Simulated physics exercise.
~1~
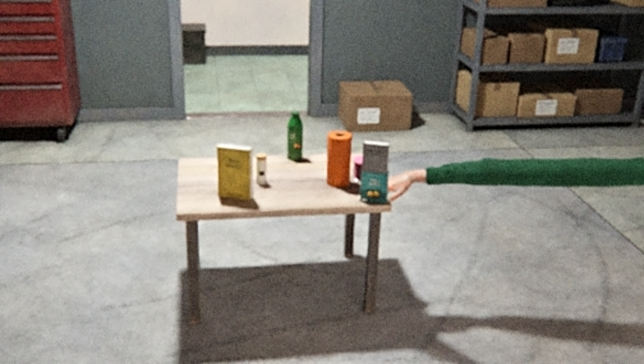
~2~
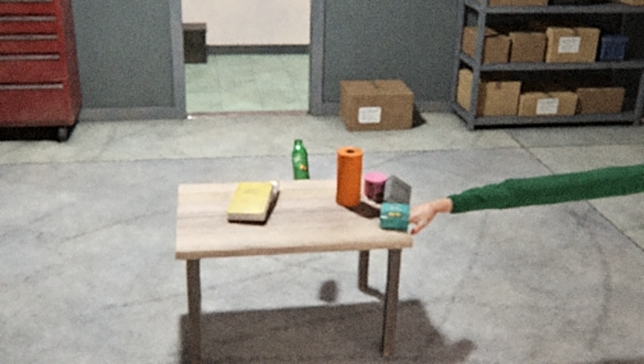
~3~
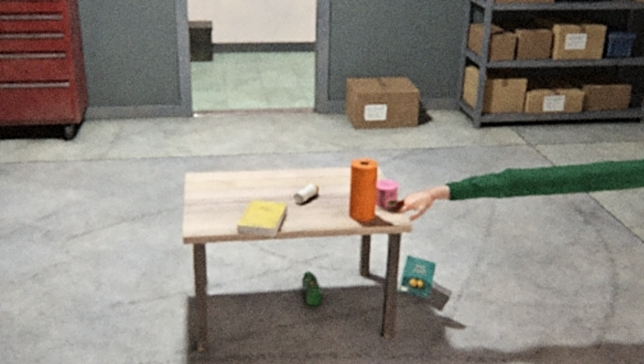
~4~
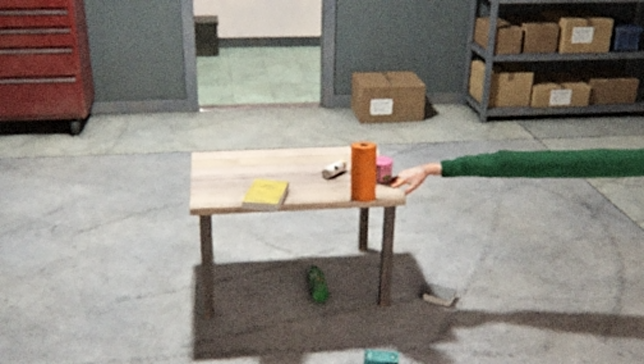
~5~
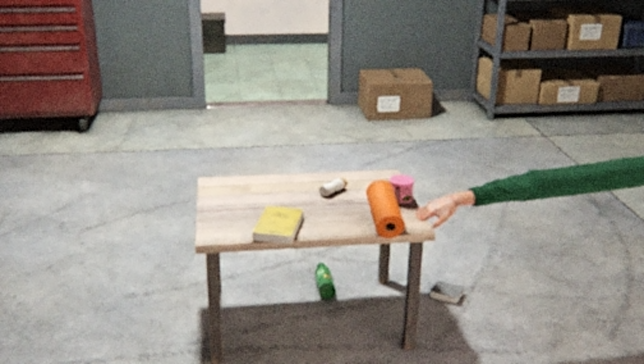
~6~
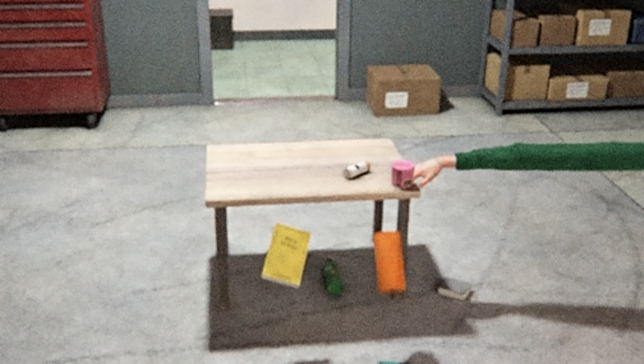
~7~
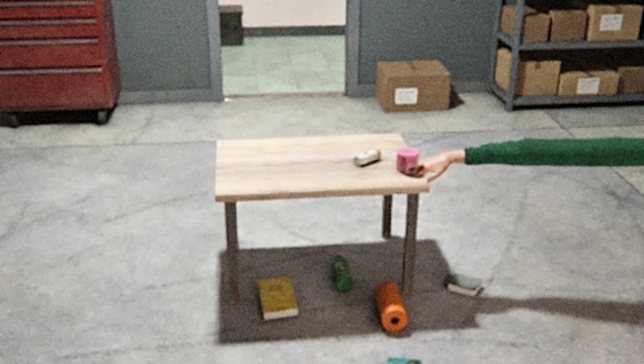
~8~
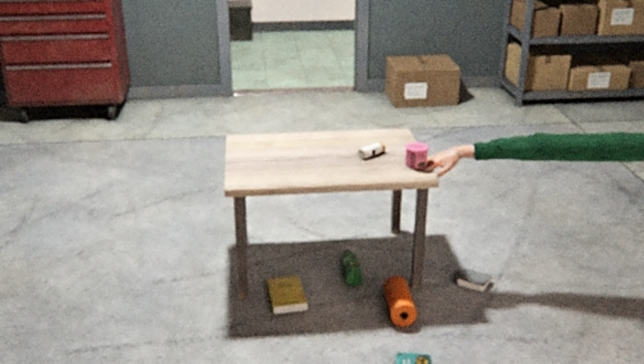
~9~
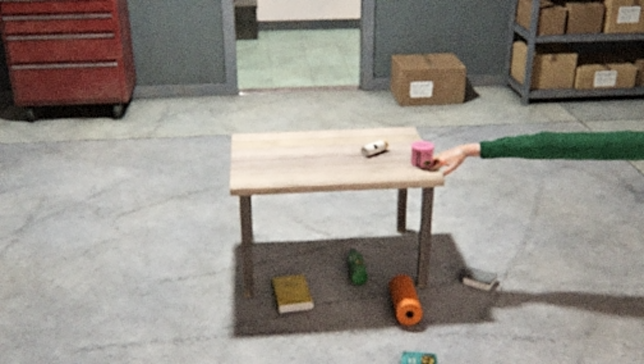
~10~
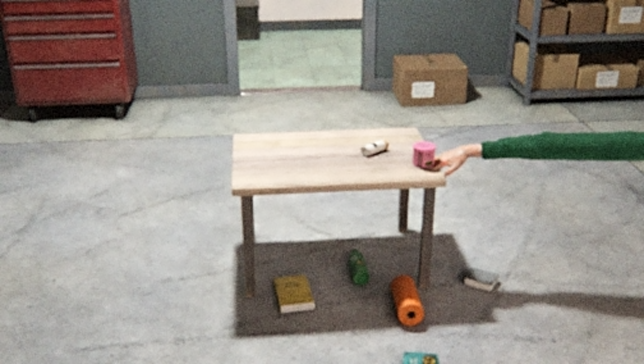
A green-sleeved arm jolting a wooden table, toppling items and sending five to the floor, leaving a pink tin upright beside a tipped shaker.
